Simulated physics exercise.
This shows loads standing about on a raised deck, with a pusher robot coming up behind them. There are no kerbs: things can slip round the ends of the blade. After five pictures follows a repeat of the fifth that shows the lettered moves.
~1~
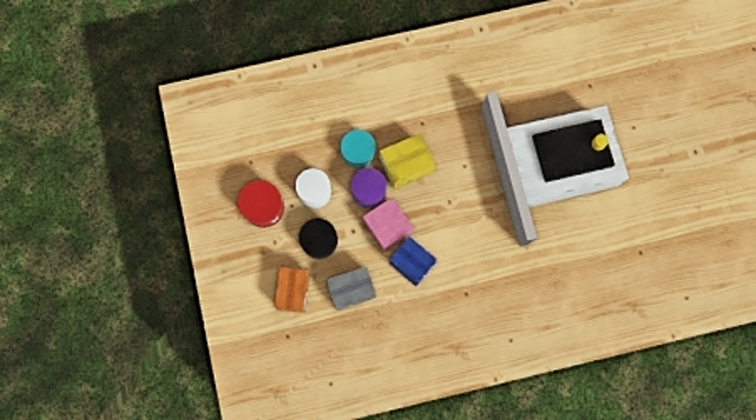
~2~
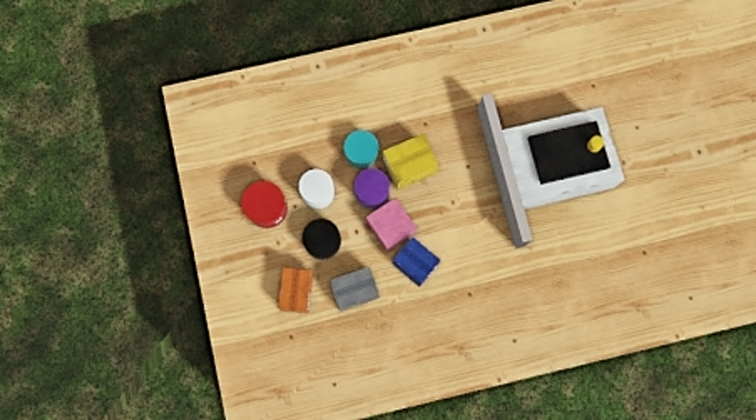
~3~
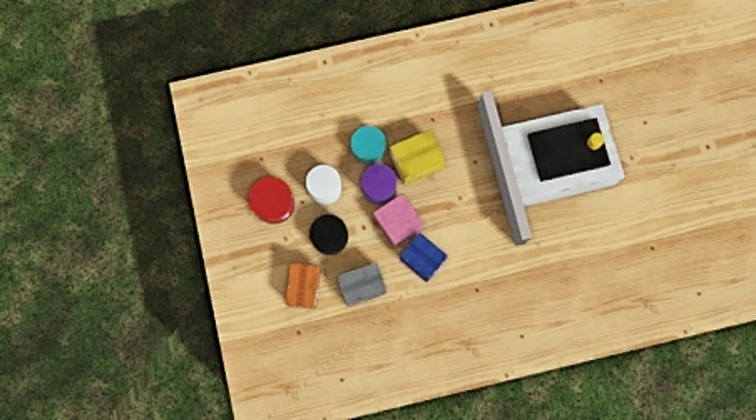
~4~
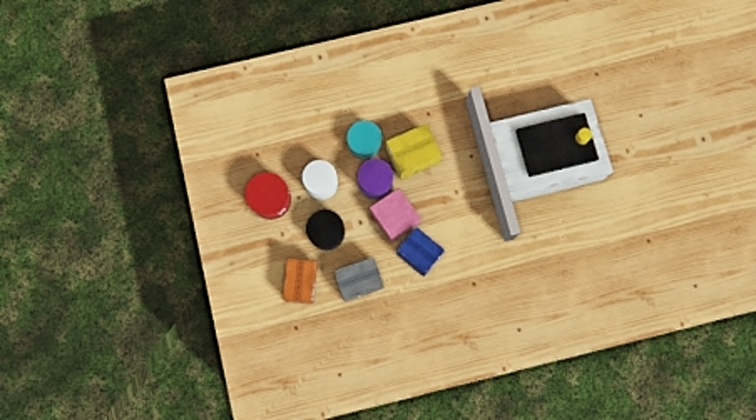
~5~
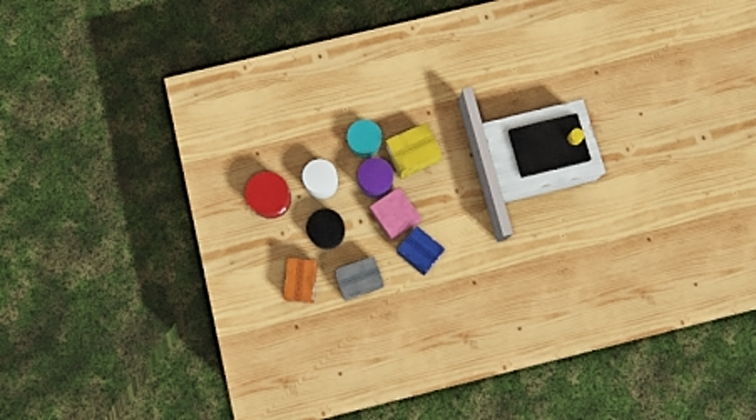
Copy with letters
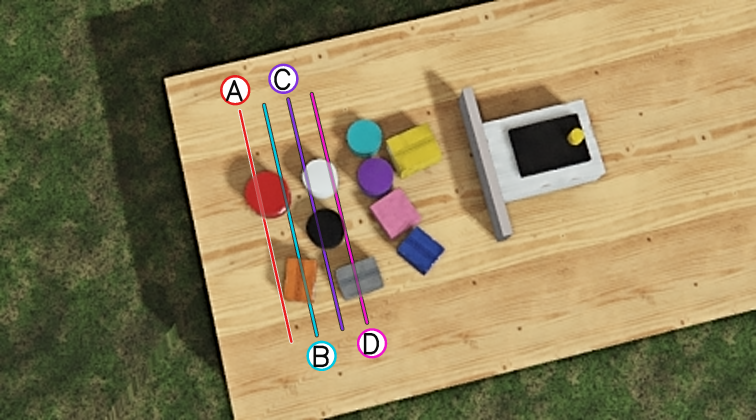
A white machine with a wide grey blade crept slowly left across a wooden deck toward a cluster of colourful boxes and round containers, which stayed in place as the view shifted slightly.
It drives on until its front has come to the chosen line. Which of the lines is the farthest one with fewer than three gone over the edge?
No third one falls up to A.
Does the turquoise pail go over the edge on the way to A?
By then, no.
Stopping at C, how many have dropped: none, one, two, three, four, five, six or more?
The count is none.
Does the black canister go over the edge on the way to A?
By then, no.
On the marked copy, A at (265, 223); B at (290, 217); C at (315, 211); D at (339, 205).
Following A. Soon after the start, robot (464, 166); turquoise pail (333, 135); white canister (314, 180).
Later, robot (383, 186); red pail (231, 213); orange parcel (252, 293).
In the end, robot (321, 200); red pail over the edge; orange parcel over the edge; two fallen.
As for the rest, B is within the limit but short; C is within the limit but short; D is within the limit but short.
